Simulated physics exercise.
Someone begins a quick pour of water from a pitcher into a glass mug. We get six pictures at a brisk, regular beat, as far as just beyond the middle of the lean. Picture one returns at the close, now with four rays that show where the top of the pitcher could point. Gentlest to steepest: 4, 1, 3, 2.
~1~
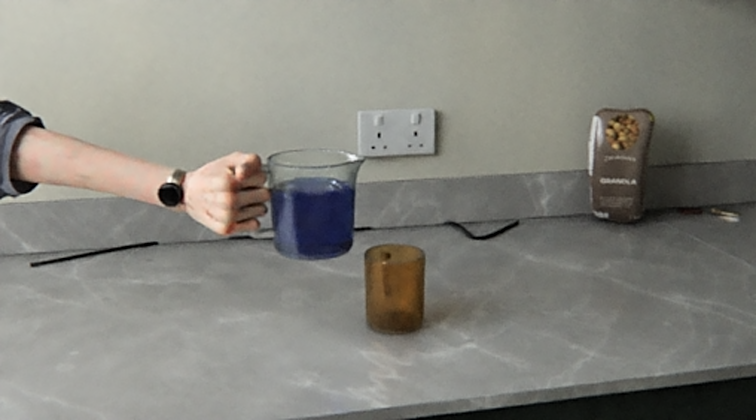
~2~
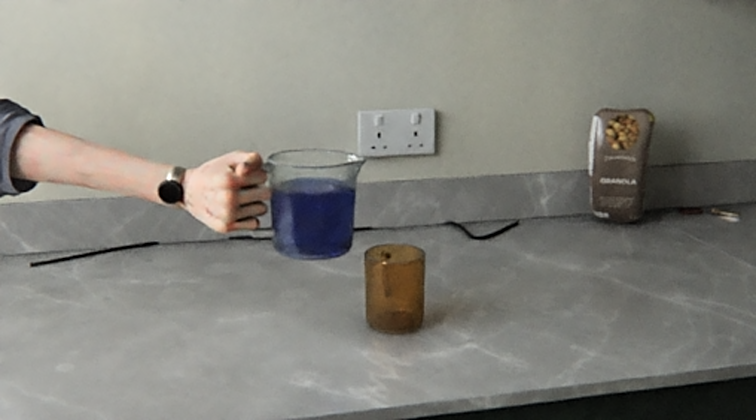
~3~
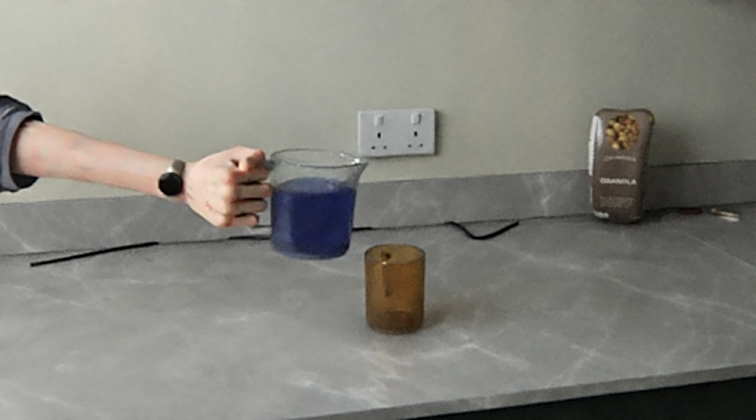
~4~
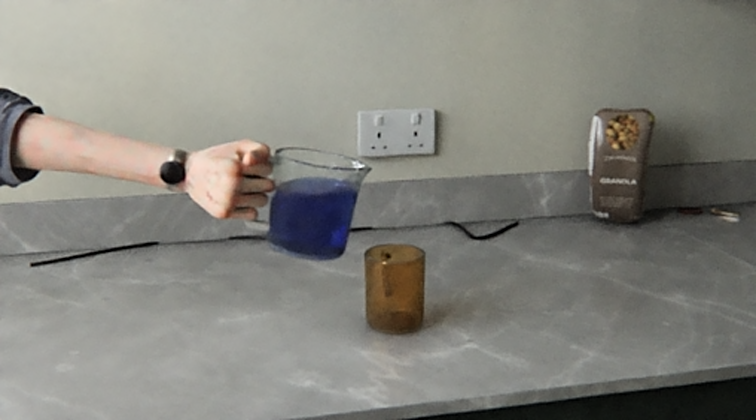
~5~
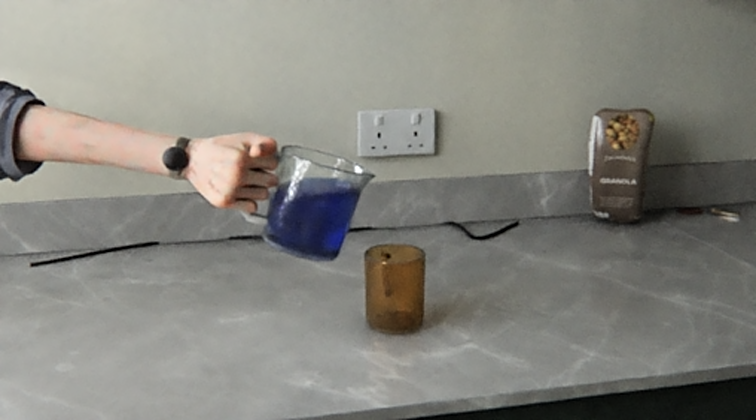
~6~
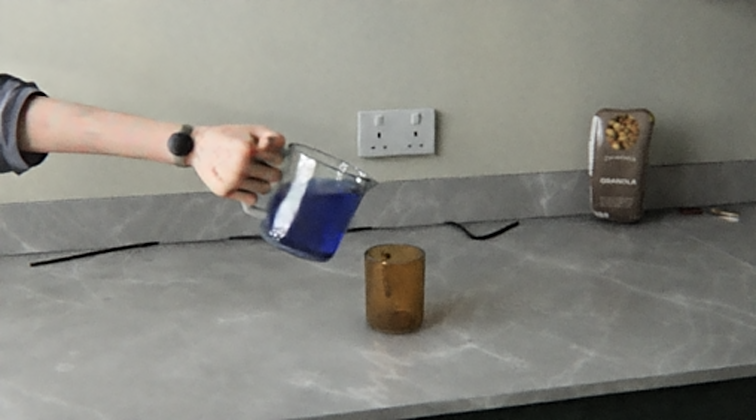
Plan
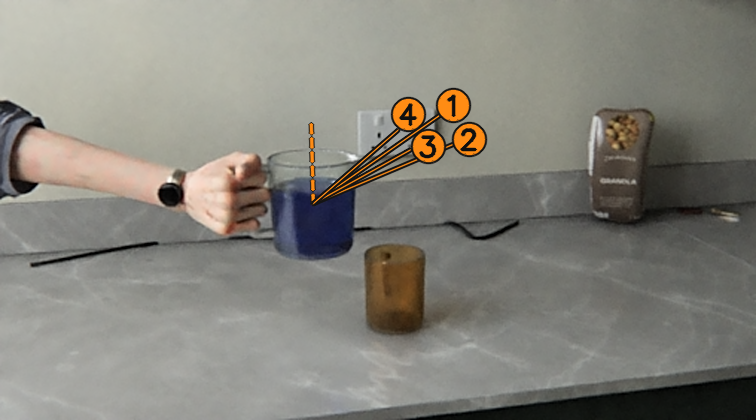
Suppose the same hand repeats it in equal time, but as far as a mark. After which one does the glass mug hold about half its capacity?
I would pick line 1.
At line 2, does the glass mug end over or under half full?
Over half.
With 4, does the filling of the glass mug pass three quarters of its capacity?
No, less.
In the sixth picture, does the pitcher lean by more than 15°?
Yes.
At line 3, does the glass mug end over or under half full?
Over.
On the marked copy, 1 at (439, 115); 2 at (453, 144); 3 at (410, 149); 4 at (398, 130).
If 1 is chosen, the glass mug ends with about 50 % of what it can hold.
If 2 is chosen, the glass mug ends with about 84 % of what it can hold; 4 % of the water is spilt.
If 3 is chosen, the glass mug ends with about 70 % of what it can hold.
If 4 is chosen, the glass mug ends with about 32 % of what it can hold.
